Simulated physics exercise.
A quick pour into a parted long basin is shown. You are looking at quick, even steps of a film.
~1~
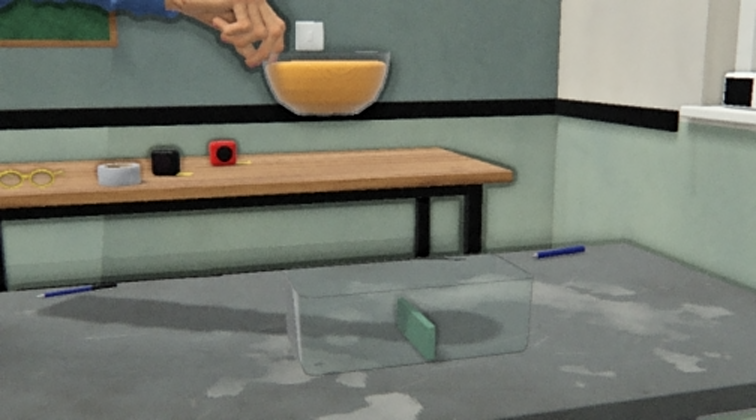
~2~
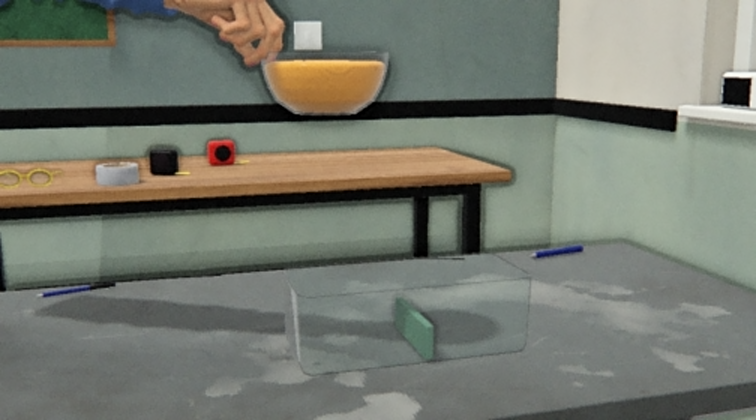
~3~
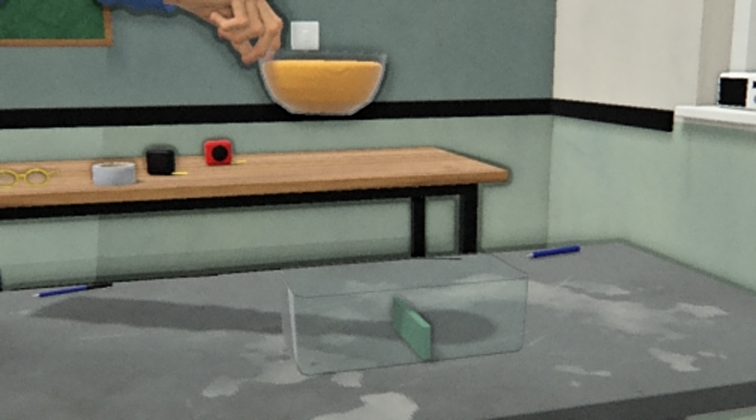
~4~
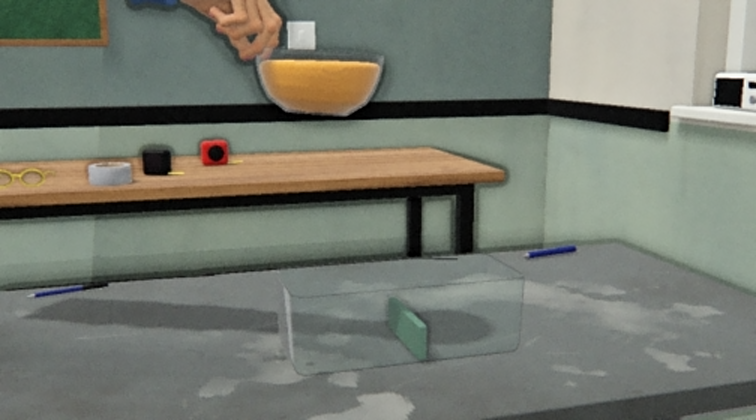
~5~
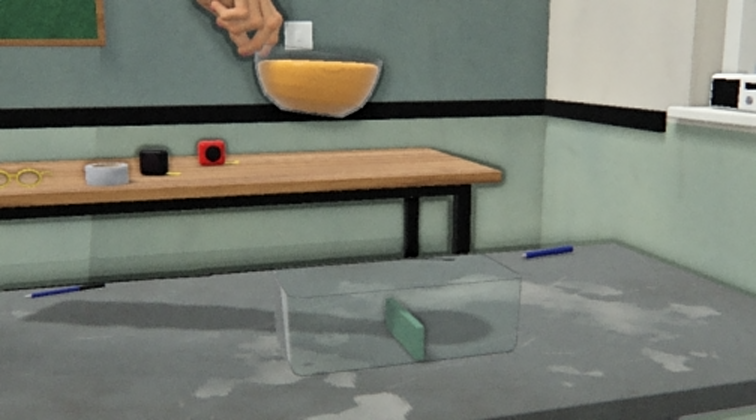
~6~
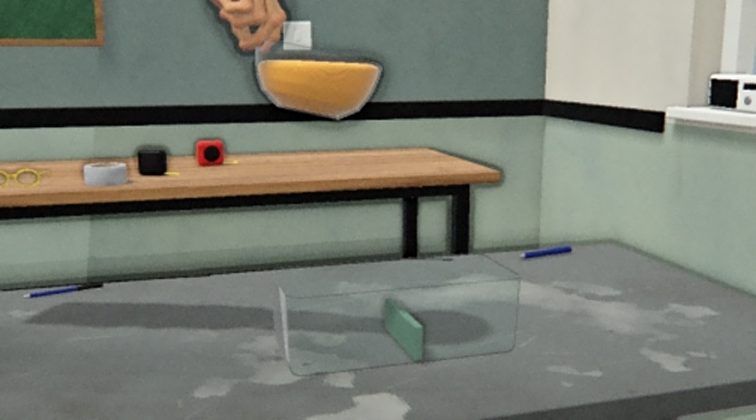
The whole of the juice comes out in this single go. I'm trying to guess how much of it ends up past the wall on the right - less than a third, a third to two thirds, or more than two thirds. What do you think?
After it calms, what's right of the wall is a large share, beyond two thirds.
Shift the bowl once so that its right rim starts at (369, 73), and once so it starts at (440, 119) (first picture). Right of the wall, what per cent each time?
Roughly 65 % the first time and roughly 80 % the second.
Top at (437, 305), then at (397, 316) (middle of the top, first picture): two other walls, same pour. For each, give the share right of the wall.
In turn some 60 and 85 in a hundred.
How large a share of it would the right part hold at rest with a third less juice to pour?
About 75 in a hundred.
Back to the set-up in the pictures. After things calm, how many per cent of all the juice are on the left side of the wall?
About 20 per cent.
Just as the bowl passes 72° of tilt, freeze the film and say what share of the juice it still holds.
Some 40 per cent has not yet come out.
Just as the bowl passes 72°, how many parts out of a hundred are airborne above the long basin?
Something like 50 per cent of it.
A moment on, the bowl is tipped part way and 39 per cent is still to pour, 1 is left of the wall and 9 right of it.
Next, the bowl is tipped right over and 1 per cent is still to pour, 7 is left of the wall and 76 right of it.
Then the bowl is tipped right over and 0 per cent is still to pour, 19 is left of the wall and 79 right of it.
Later the bowl is tipped right over and 0 per cent is still to pour, 19 is left of the wall and 78 right of it.
Finally, 19 per cent lies left of the wall, 78 right of it and 2 outside.
